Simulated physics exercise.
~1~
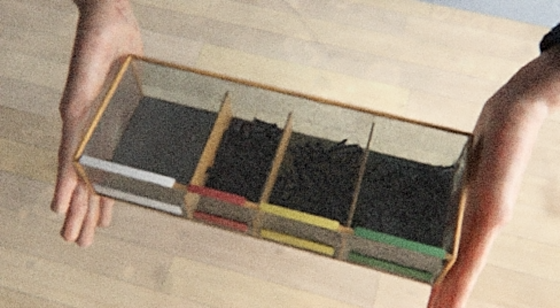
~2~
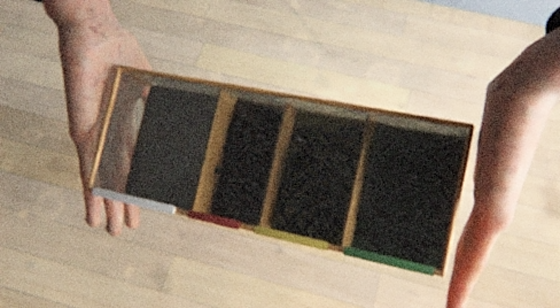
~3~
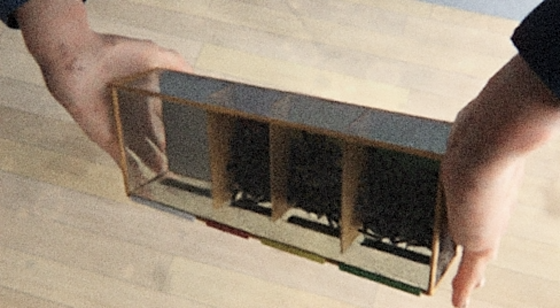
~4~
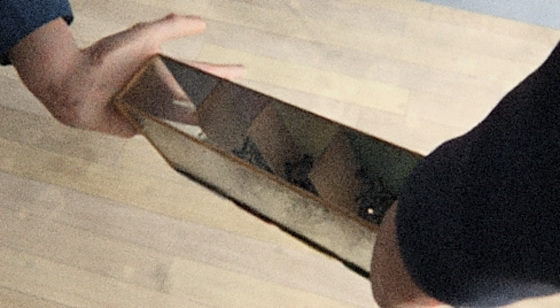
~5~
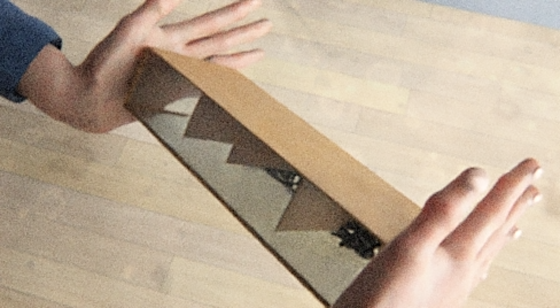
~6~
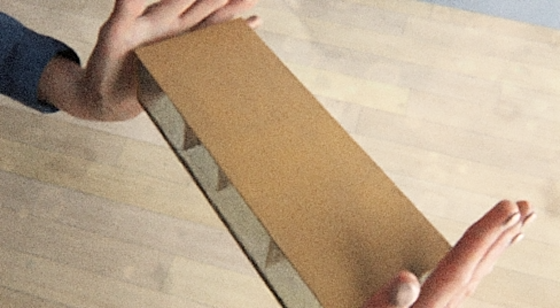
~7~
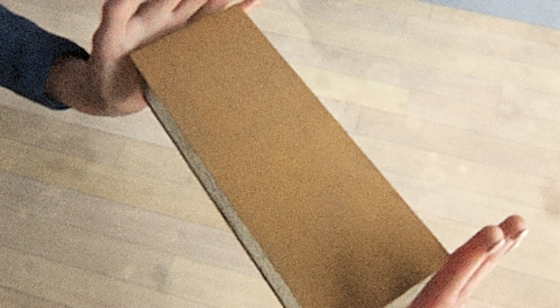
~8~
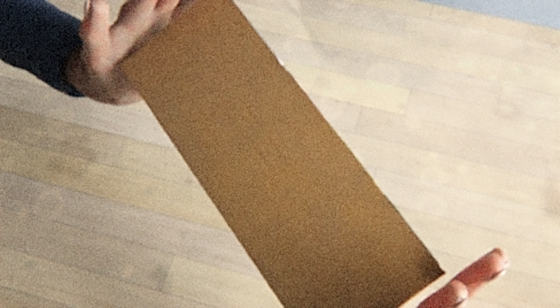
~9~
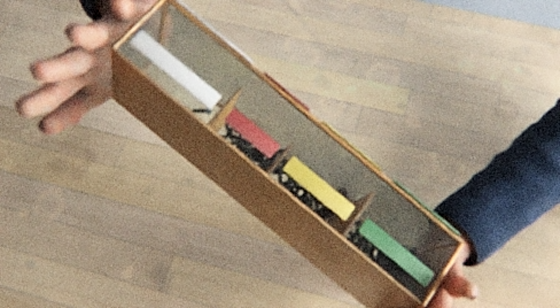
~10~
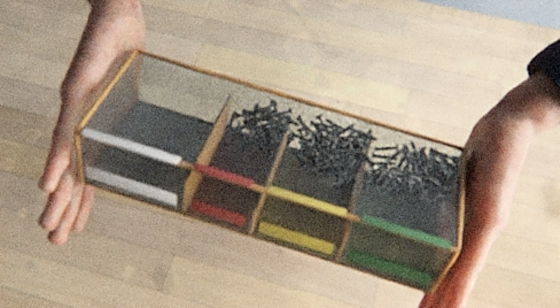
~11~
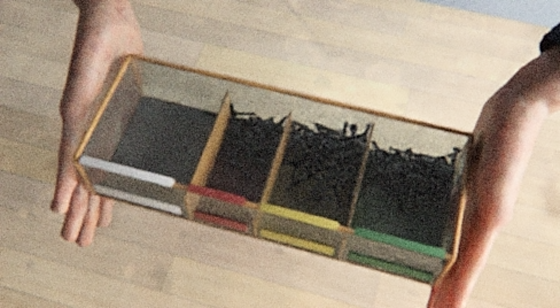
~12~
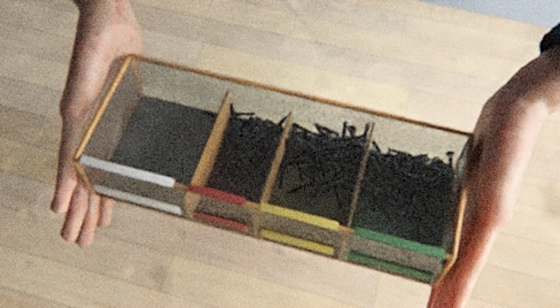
A clear-lidded wooden box with four compartments, labelled white, red, yellow and green from left to right, is held between two hands over a pale wooden floor, seen from above. Small black screws fill the three compartments on the right, while the white one looks empty. The hands tip the box steadily until its plain brown underside faces the viewer, briefly keeping it upside down. They then turn it onward, the coloured labels reappearing as the screws tumble about. Finally the box is upright again, with screws still heaped behind red, yellow and green and none behind white.
